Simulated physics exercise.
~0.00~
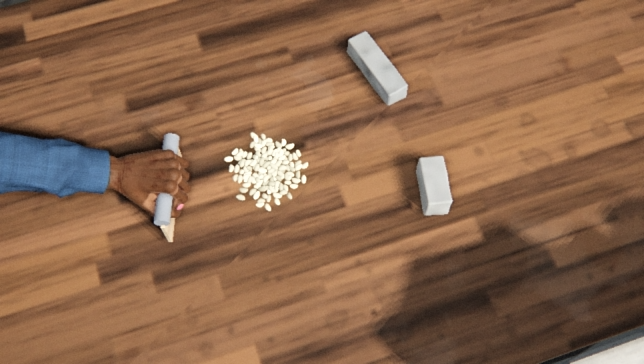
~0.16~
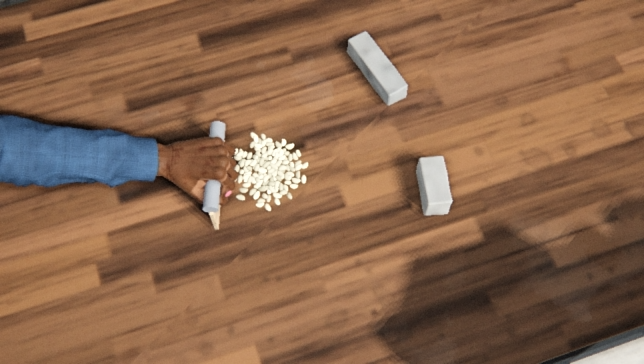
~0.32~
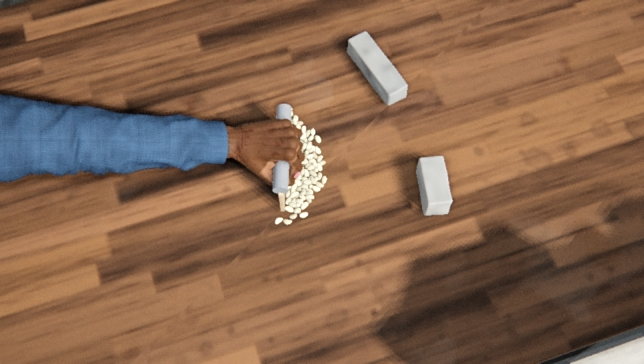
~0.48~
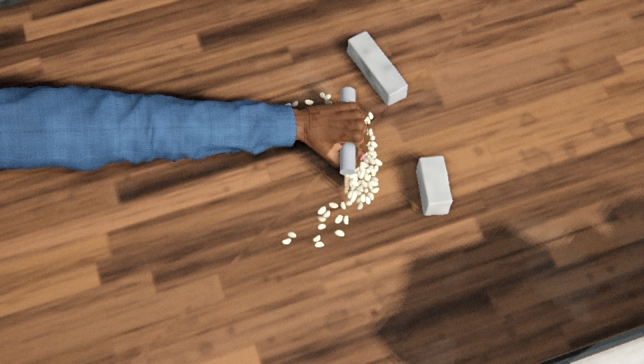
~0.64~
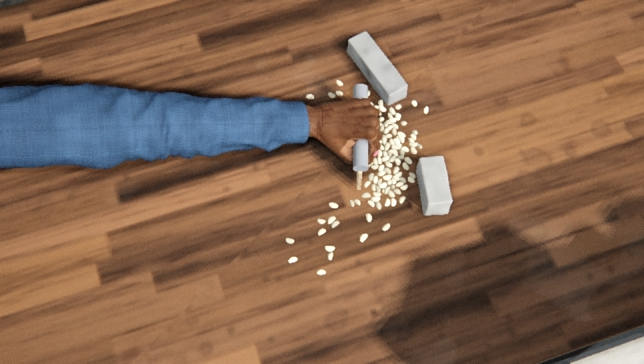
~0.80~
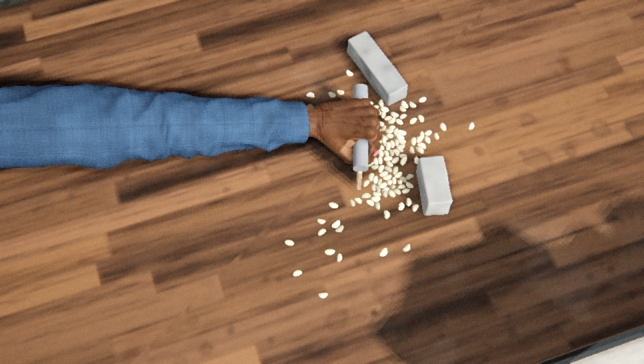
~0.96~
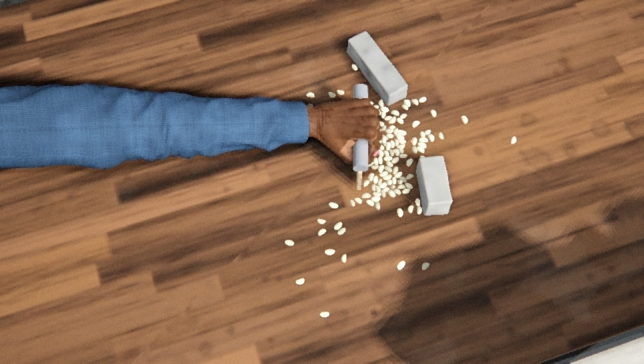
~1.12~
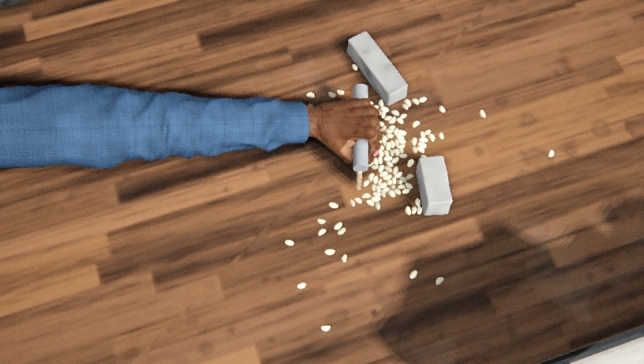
The video shows a hand in a blue sleeve pushing a pile of white beans rightward across a wooden surface with a scraper, then stopping near two grey blocks. Most beans stay bunched before the blocks, while some enter the gap and a few scatter beyond and below.
